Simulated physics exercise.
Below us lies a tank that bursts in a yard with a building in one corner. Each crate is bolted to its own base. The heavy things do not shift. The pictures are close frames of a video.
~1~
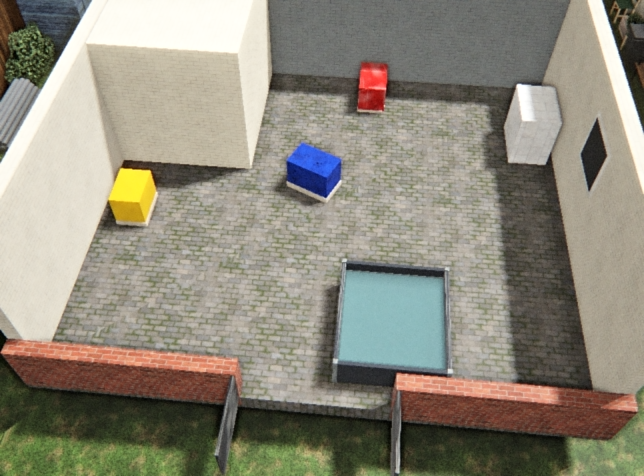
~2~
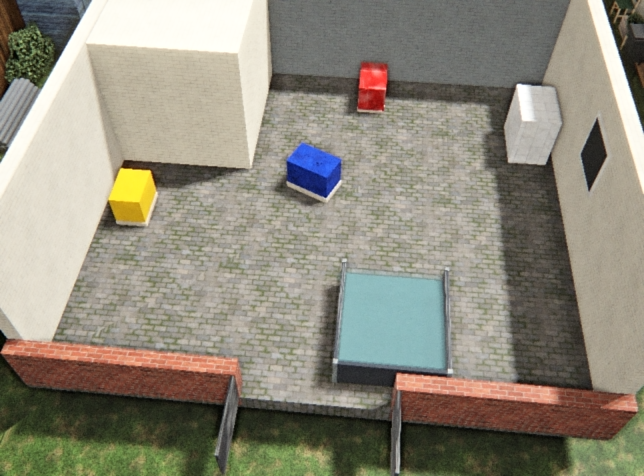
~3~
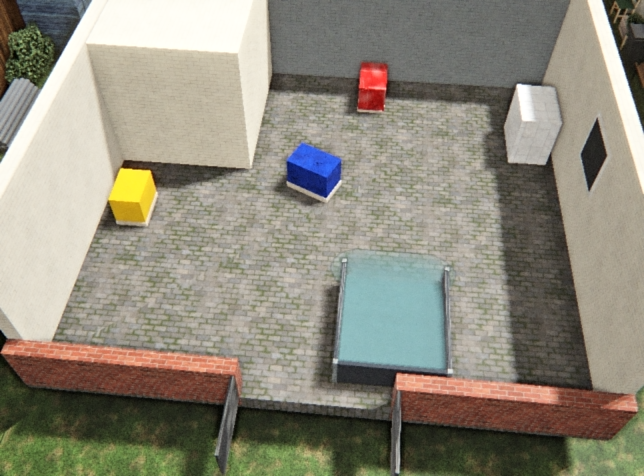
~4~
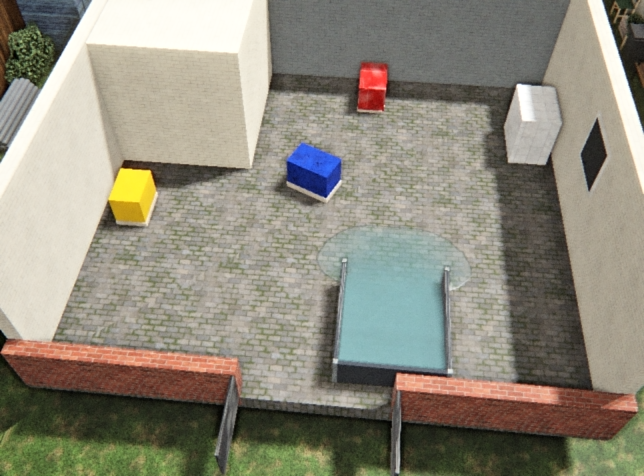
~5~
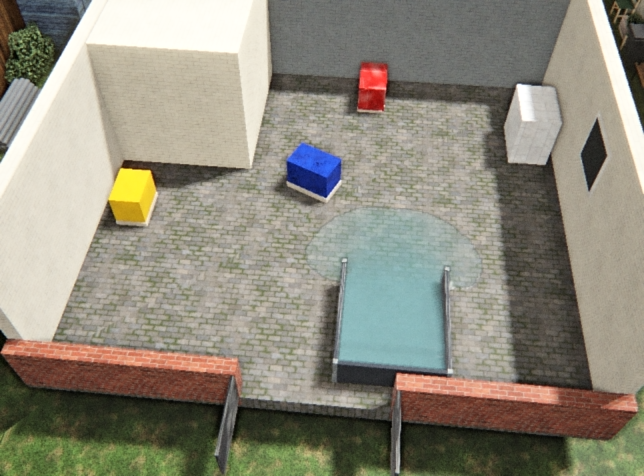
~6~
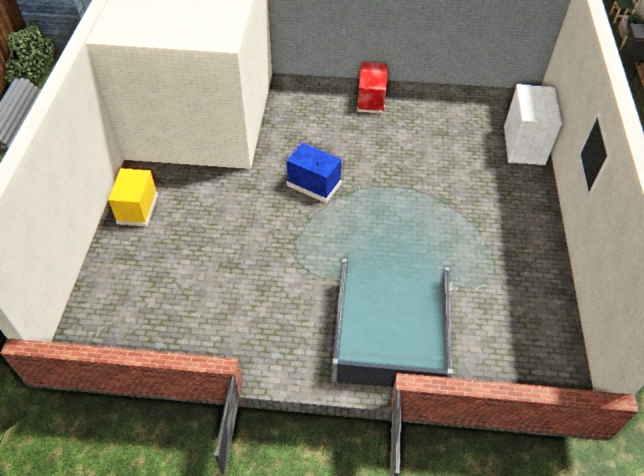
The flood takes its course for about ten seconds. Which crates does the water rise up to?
One by one: The red crate is soaked; the blue crate is soaked; the yellow crate keeps dry.
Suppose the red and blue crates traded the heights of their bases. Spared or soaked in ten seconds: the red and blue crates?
In short: Red crate takes water, blue crate takes water.
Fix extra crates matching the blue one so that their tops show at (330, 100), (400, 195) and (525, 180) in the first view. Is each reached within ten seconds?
One after the other: Escapes it, is wetted, is wetted.
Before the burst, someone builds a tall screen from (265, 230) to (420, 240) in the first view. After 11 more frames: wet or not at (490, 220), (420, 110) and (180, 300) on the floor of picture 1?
As listed: Flooded, not flooded, wet.
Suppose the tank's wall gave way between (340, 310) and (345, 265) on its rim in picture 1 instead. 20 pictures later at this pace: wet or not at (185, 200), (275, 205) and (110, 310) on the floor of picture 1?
As listed: Awash, under water, flooded.
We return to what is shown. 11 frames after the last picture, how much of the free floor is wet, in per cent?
About 40 per cent.
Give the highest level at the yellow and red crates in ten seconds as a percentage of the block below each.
Near 60 and 370 in a hundred.
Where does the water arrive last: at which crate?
It is the one in yellow.
A moment on, water covers 25 % of the floor; the red crate not reached, the blue crate water round its plinth, the yellow crate not reached.
Next, water covers 40 % of the floor; the red crate water round its plinth, the blue crate water round its plinth, the yellow crate not reached.
Then, water covers 50 % of the floor; the red crate water round its plinth, the blue crate water round its plinth, the yellow crate water round its plinth.
Later, water covers 55 % of the floor; the red crate water round its plinth, the blue crate water round its plinth, the yellow crate water round its plinth.
In the end, water covers 80 % of the floor; the red crate was topped, the blue crate was topped, the yellow crate stayed above the water.
